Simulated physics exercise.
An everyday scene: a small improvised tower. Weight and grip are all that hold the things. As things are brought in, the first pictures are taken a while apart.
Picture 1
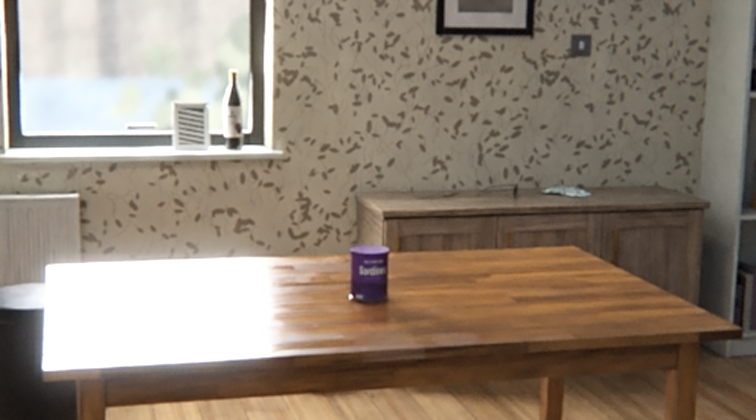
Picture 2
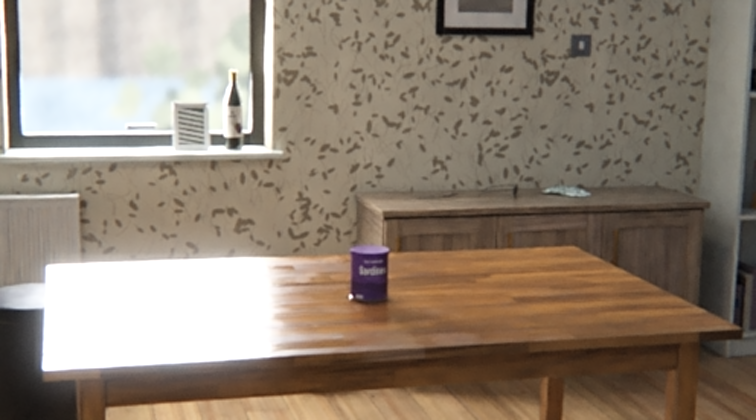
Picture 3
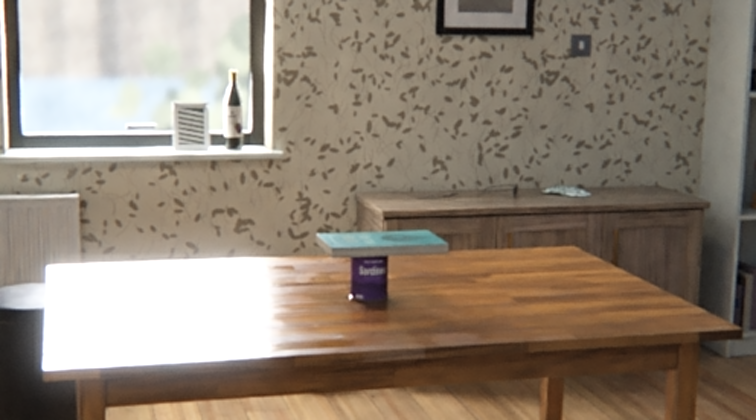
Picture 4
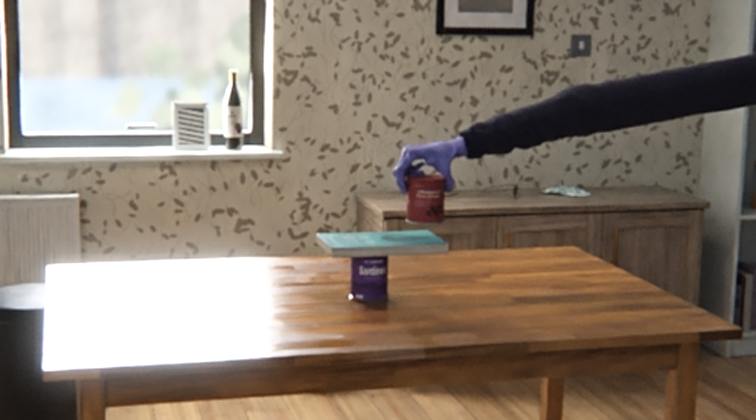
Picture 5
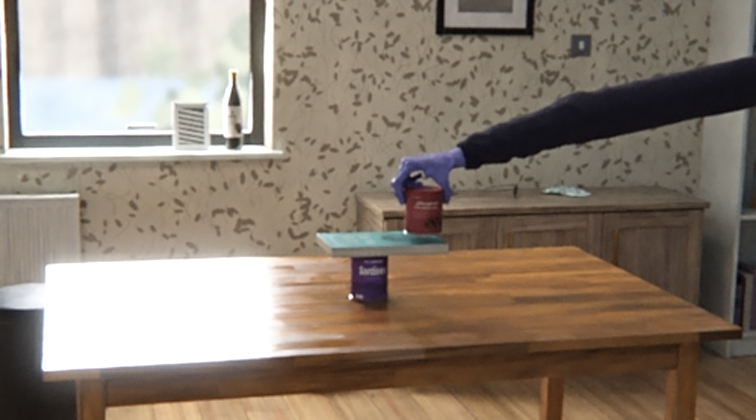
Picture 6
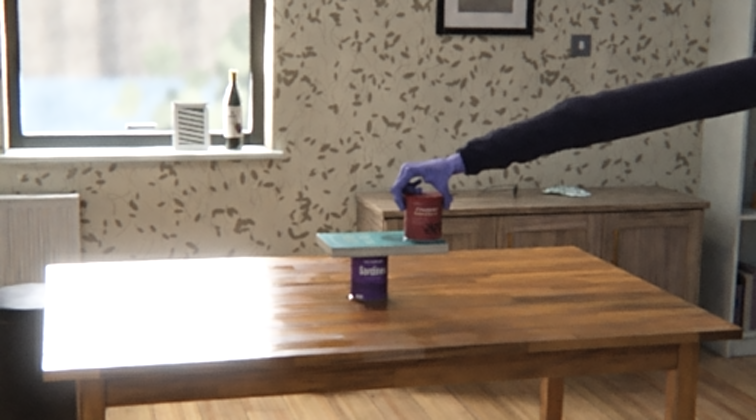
A gloved hand reached in from the right and lowered a red tin onto the right side of a greenish board, which had appeared on top of a purple tin on the wooden table.
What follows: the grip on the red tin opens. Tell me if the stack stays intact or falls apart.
Honestly, the whole thing doesn't stay intact in the end.
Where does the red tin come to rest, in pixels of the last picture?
Roughly pixel (471, 277) in the last picture.
Then, 0.40 s later than the last frame, red tin now fallen; turquoise book tilted by 59°.
Then, 0.50 s later than the last frame, turquoise book tilted by 61°.
When it is over, fallen, red tin; lying over in the stack, turquoise book; purple tin as before. End places, in pixels of the last picture, red tin near (471, 277). The stack loses its balance.
